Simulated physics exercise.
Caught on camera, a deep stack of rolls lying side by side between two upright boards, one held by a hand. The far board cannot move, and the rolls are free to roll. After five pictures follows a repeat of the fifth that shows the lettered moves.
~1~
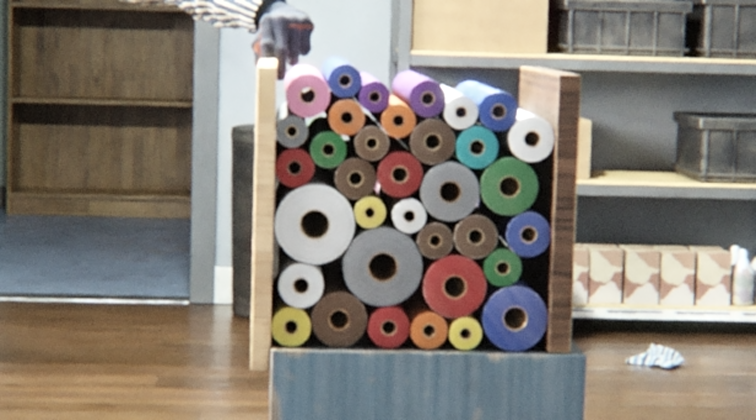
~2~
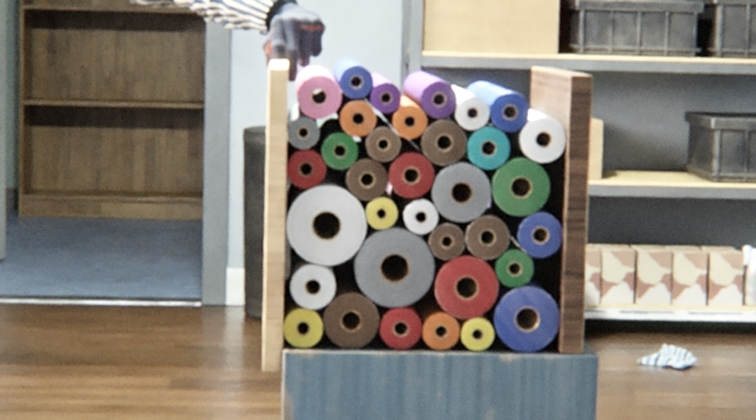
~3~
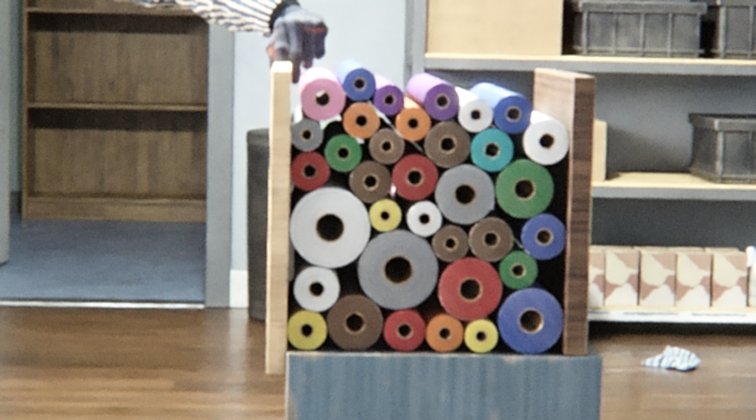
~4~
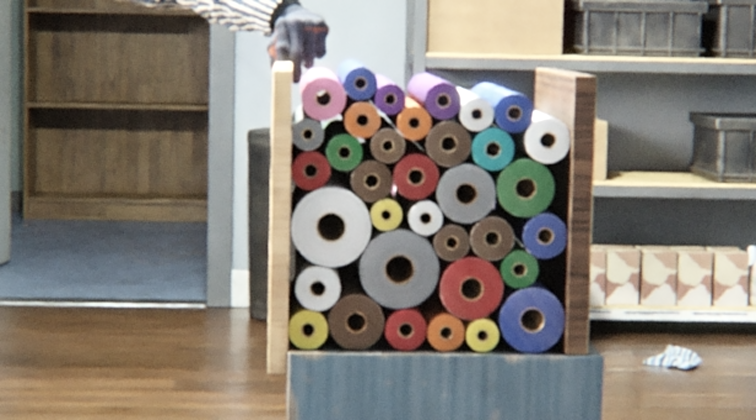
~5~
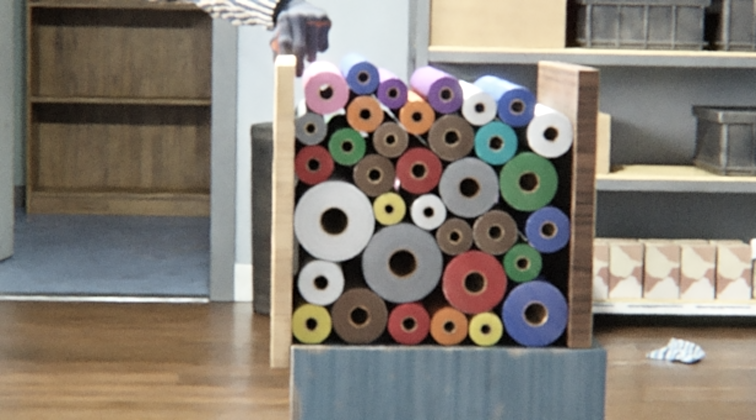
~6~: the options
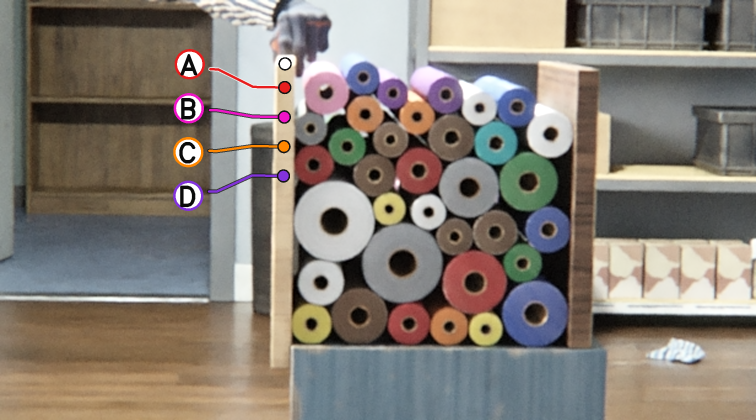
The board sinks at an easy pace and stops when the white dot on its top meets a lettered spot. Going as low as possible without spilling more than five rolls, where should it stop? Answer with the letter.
The last mark within the limit is D.
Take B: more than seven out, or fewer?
At B, fewer than seven.
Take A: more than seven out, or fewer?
Fewer than seven.
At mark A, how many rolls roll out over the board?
The count is none.
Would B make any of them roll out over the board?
No.
On the marked copy, A at (285, 87); B at (284, 117); C at (284, 147); D at (284, 176); the white dot at (285, 64).
With D. Early on, top of the board (294, 118).
Further on, top of the board (293, 175).
At the end, top of the board (293, 175), three out over the board.
As for the rest, A none out over the board; B none out over the board; C none out over the board.
